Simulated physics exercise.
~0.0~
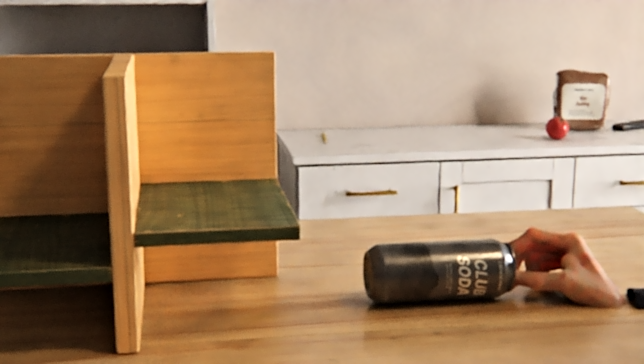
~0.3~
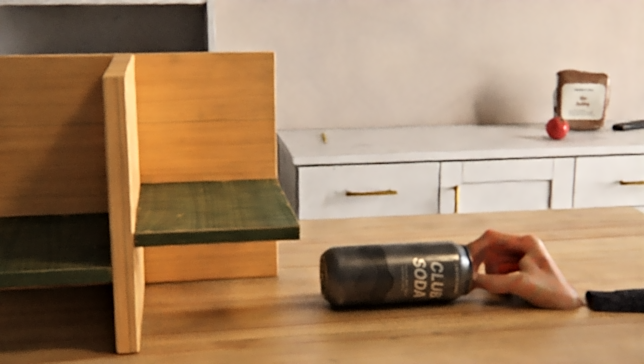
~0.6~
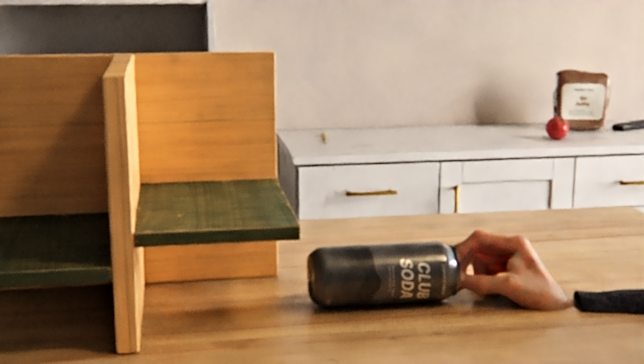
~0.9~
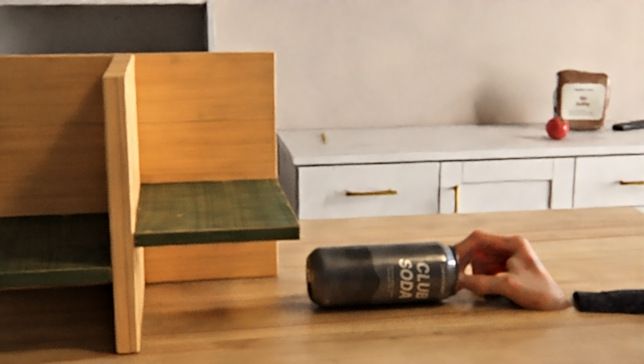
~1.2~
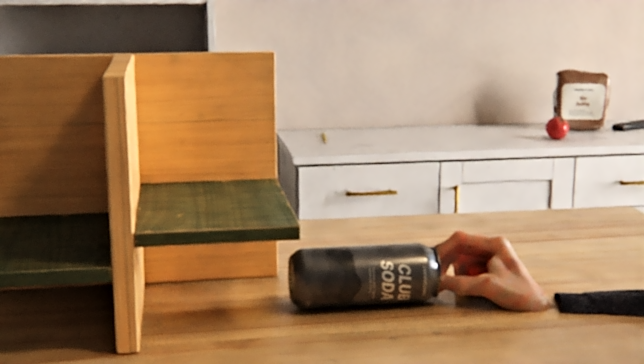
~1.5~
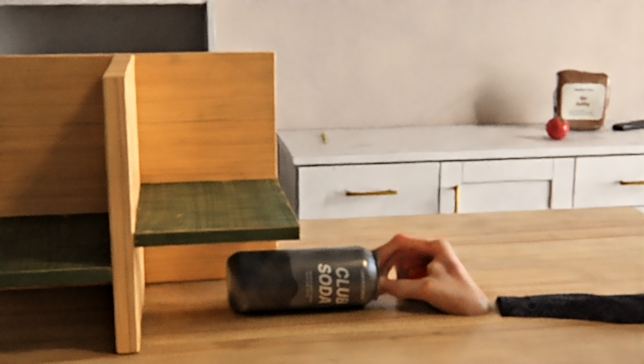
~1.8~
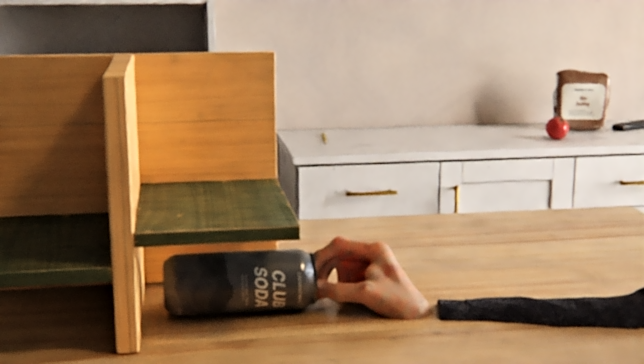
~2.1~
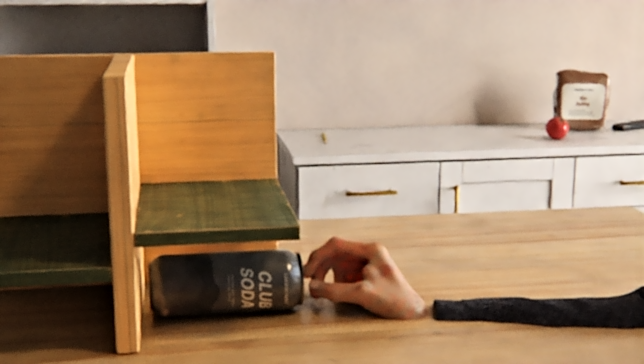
A grey can lying on its side is pushed left across a wooden table by a hand, pausing briefly before continuing toward a small wooden rack, where it slides beneath the green shelf and ends up in the space under it, beside the upright panel.
